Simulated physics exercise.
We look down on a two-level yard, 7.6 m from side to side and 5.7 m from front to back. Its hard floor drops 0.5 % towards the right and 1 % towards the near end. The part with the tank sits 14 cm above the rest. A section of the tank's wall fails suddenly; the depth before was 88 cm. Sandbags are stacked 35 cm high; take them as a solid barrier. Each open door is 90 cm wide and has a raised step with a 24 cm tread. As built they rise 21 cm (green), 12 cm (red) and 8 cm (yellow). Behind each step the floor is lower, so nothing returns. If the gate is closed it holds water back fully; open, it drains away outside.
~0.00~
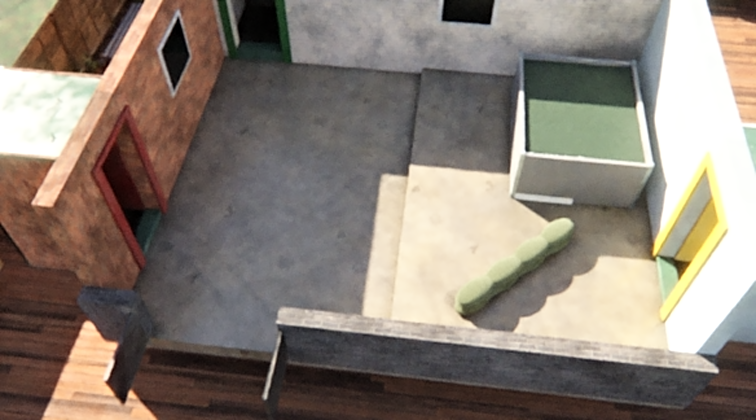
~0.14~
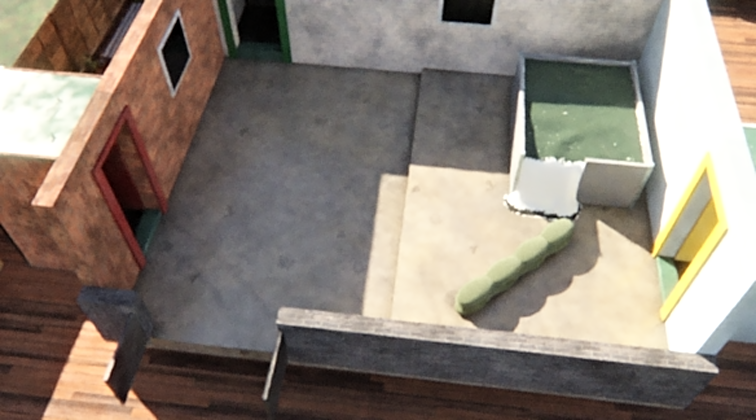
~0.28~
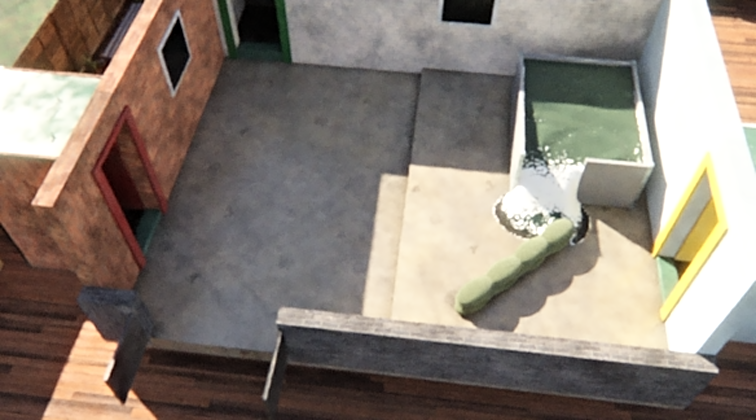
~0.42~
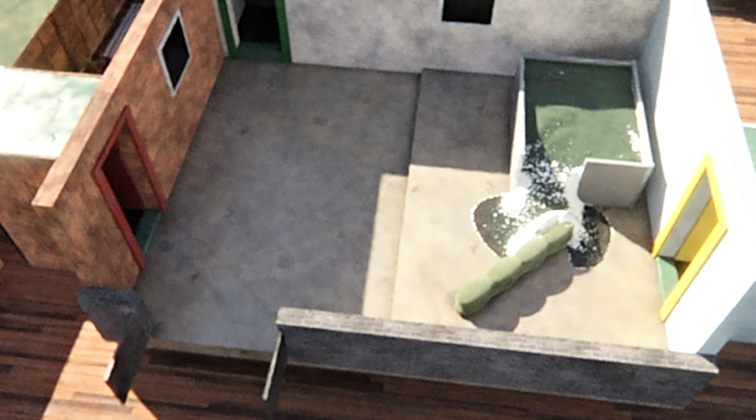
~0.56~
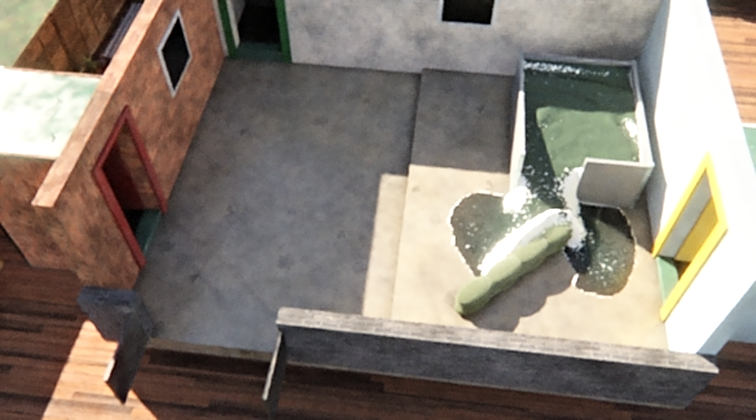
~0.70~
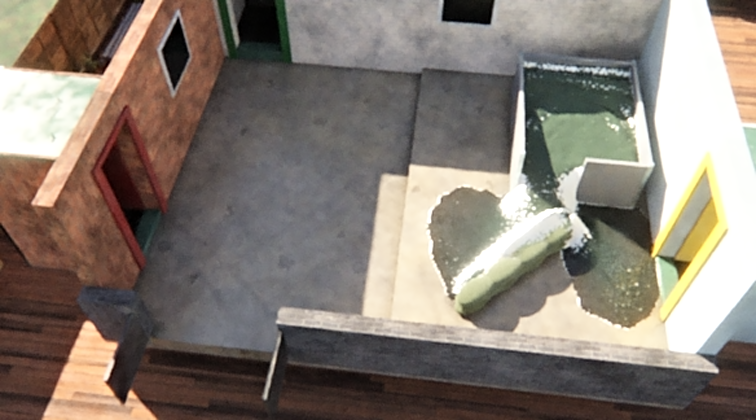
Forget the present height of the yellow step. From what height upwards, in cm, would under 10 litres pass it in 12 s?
About 18 cm.
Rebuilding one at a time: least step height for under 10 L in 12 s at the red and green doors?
Roughly 21 cm at red and 9.5 cm at green.
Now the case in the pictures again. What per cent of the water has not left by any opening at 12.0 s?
Some 68 per cent remains.
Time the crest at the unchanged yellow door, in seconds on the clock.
At about 1.8 s.
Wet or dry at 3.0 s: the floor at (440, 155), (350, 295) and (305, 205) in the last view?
In turn: Dry, under water, wet.
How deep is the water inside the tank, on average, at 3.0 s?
Some 41 cm.
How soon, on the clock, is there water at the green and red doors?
Arrival: Green 4.5 s, red 2.6 s.
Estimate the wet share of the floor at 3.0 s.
About 50 per cent.
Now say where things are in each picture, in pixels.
The tank at (580, 109) is whole and still, 88 cm deep; the yellow door at (684, 244) is dry, in the first frame.
Water pours out at (547, 181) and has run 0.4 m, to (563, 219); about 12 cm deep outside, 88 cm at the back, in the second frame.
Water pours out at (546, 184) and has run 0.8 m, to (532, 237); about 16 cm deep outside, 88 cm at the back, in the third frame.
Water pours out at (546, 185) and has run 1.2 m, to (504, 257); about 11 cm deep outside, 88 cm at the back, in the fourth frame.
The gap is at (546, 185), the front 1.7 m out at (483, 279); the back of the tank holds 82 cm, in the fifth frame.
Water pours out at (546, 185) and has run 2.2 m, to (629, 321); about 4 cm deep outside, 75 cm at the back; the yellow door at (684, 244), 2.2 m from the gap, is still 0.1 m from the nearest water, in the sixth frame.
After 1.4 s water covers 25 % of the floor, deepest (57 cm) near (544, 232); 15 cm at the yellow door, 26 litres in over its 8 cm step.
After 3.0 s water covers 50 % of the floor, deepest (40 cm) near (126, 307); 14 cm at the yellow door, 98 litres in over its 8 cm step.
After 12.0 s water covers 85 % of the floor, deepest (13 cm) near (323, 341); 7 cm at the yellow door, 190 litres in over its 8 cm step.
At the yellow door as built, the water arrived by 0.8 s and peaked near 18 cm at 1.8 s.
Run again over the same 12 s with other heights there, 29 litres in over 15.5 cm, 2 litres over 21 cm. The limit of 10 litres is kept from about 18 cm up.
